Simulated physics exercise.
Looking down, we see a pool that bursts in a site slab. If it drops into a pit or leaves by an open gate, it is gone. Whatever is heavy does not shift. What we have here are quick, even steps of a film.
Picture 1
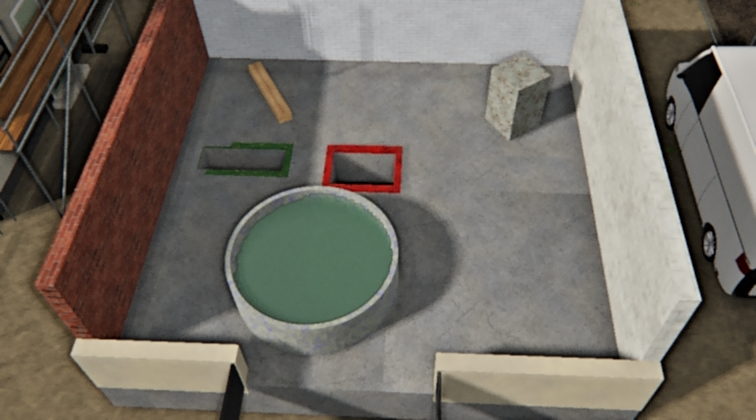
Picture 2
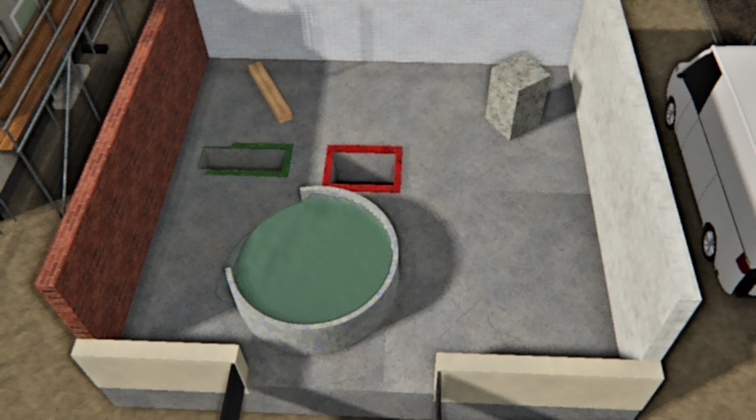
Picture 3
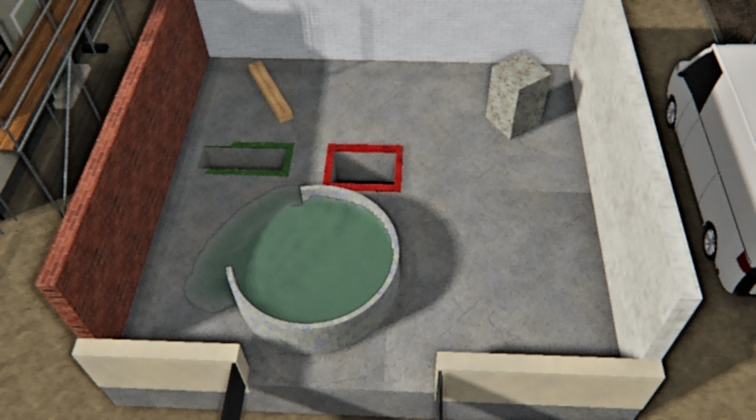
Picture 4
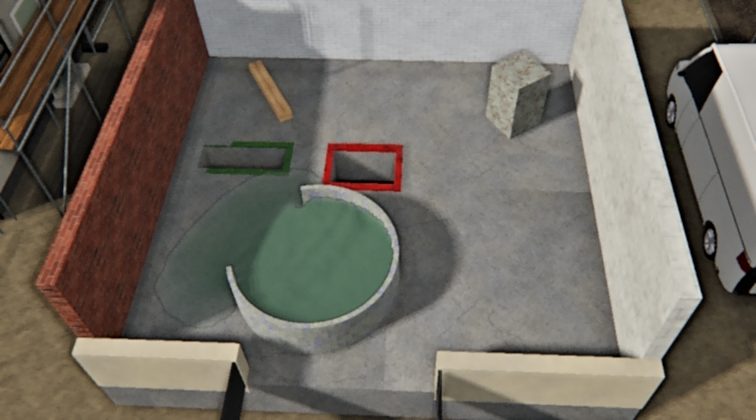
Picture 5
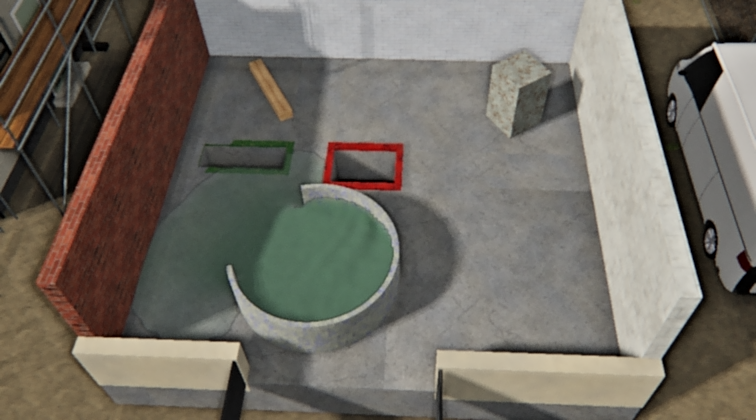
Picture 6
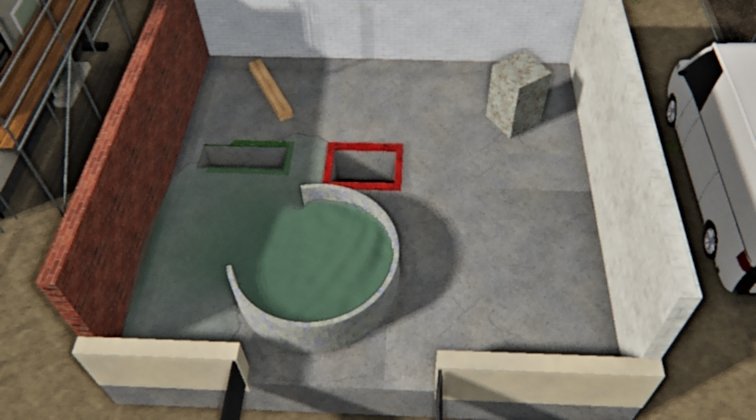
The clip opens on a round tank of still green water in a walled concrete yard, seen from above. A section of its left side disappears, leaving a gap, and water pours out across the slab to the left, spreading toward the brick wall and around the green-edged opening.
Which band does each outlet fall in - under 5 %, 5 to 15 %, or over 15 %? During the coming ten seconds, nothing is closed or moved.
In the end the gate is going to swallow a share of five up to fifteen per cent; the red pit is going to swallow a share short of five per cent; the green pit is going to swallow a share past fifteen per cent.
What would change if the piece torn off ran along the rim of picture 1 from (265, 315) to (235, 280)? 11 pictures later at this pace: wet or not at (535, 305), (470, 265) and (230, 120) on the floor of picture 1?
Listed in order, they come out without a puddle, without a puddle and without a puddle.
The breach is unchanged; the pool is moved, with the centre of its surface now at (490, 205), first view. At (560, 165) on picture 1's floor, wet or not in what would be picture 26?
Answer: Clear.
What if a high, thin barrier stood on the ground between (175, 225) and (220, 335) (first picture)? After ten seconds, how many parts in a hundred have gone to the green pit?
The green pit takes 65 parts in a hundred.
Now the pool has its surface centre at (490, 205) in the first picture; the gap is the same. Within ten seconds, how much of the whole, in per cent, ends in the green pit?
Share in the green pit - 14 in a hundred.
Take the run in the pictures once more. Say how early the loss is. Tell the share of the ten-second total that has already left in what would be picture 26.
Share gone: About 45 %.
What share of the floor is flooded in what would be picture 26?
I reckon 35 per cent or so.
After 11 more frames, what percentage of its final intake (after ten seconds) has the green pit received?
About 30 per cent.
A moment on, water covers 25 % of the floor; the gate 0 %, the red pit 0 %, the green pit 6 %.
Next, water covers 30 % of the floor; the gate 0 %, the red pit 0 %, the green pit 16 %.
Then, water covers 35 % of the floor; the gate 1 %, the red pit 0 %, the green pit 29 %.
Later, water covers 50 % of the floor; the gate 6 %, the red pit 0 %, the green pit 43 %.
In the end, water covers 50 % of the floor; the gate 10 %, the red pit 0 %, the green pit 54 %.
